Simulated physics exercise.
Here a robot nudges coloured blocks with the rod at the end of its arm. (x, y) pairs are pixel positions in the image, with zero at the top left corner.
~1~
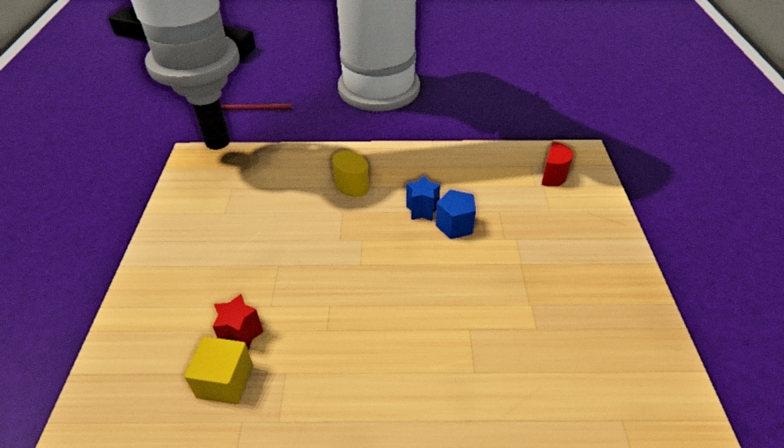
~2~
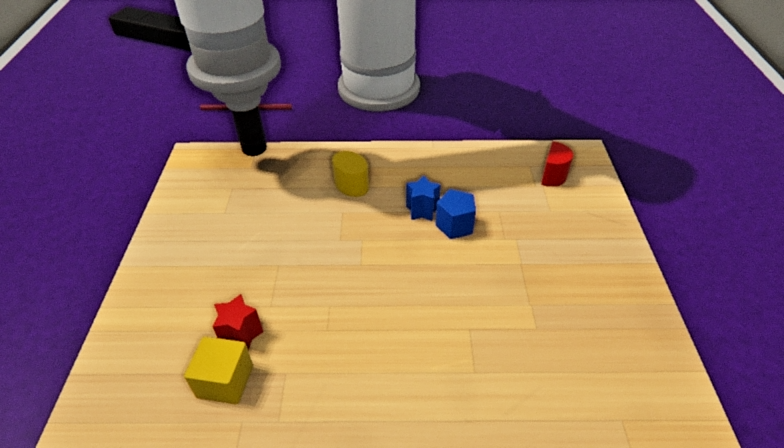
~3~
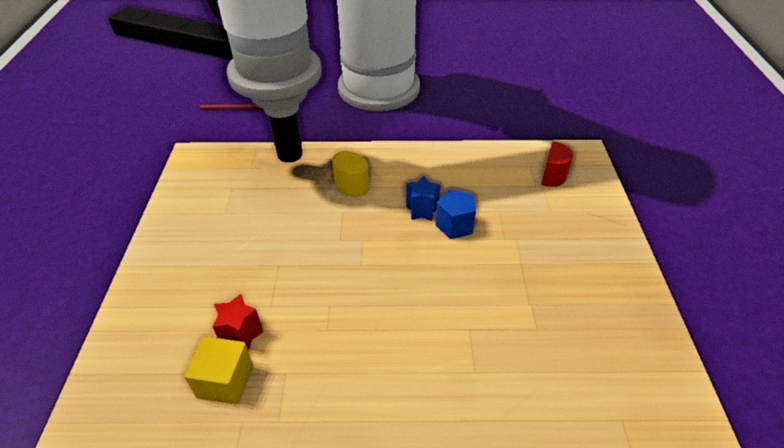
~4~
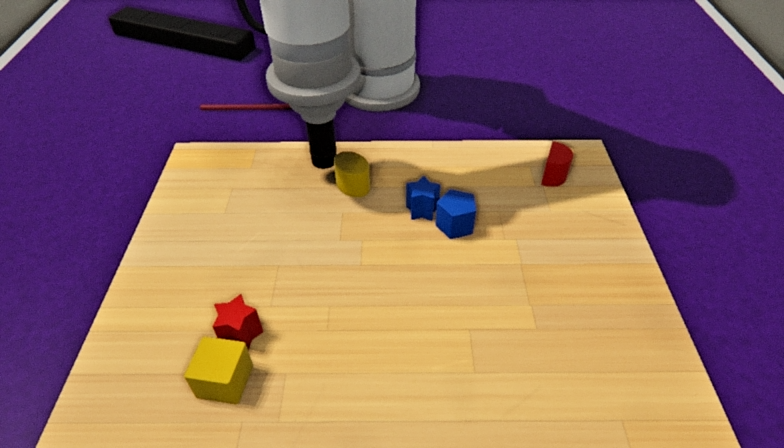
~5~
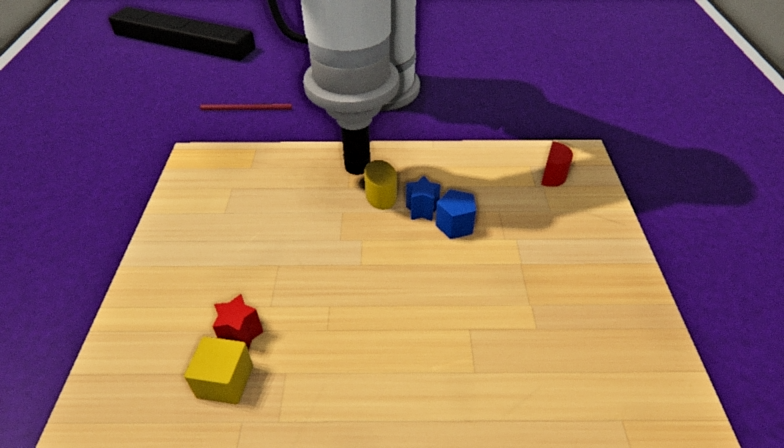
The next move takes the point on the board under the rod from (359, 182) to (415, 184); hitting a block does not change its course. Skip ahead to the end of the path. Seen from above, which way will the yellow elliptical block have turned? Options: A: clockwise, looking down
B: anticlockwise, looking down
A (clockwise, looking down)
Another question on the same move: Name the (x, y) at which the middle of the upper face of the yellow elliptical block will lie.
I expect it at (402, 180).
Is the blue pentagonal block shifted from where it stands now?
No.
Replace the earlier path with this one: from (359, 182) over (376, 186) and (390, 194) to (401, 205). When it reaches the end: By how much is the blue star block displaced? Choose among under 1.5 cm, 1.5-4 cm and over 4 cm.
Once the path is done, the blue star block lies 1.5 to 4 cm from its present place.
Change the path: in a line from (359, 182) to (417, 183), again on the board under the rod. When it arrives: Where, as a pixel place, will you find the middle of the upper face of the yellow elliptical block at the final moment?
Around pixel (401, 179).
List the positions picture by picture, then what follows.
The first picture shows rod's lower end (218, 143); yellow elliptical block (350, 162); blue star block (423, 187); blue pentagonal block (458, 202).
The second picture shows rod (255, 150); blocks still.
The third picture shows rod (290, 156); blocks still.
The fourth picture shows rod (325, 162); blocks still.
The fifth picture shows rod (358, 168); yellow elliptical block (380, 172); blue star block (423, 187); blue pentagonal block (458, 202).
The first path, step by step. Halfway along, rod (388, 169); yellow elliptical block (397, 178), turned 50° clockwise; blue star block (425, 189).
At the end, rod (416, 170); yellow elliptical block (402, 180), turned 70° clockwise; blue star block (427, 191), turned 15° anticlockwise; blue pentagonal block still.
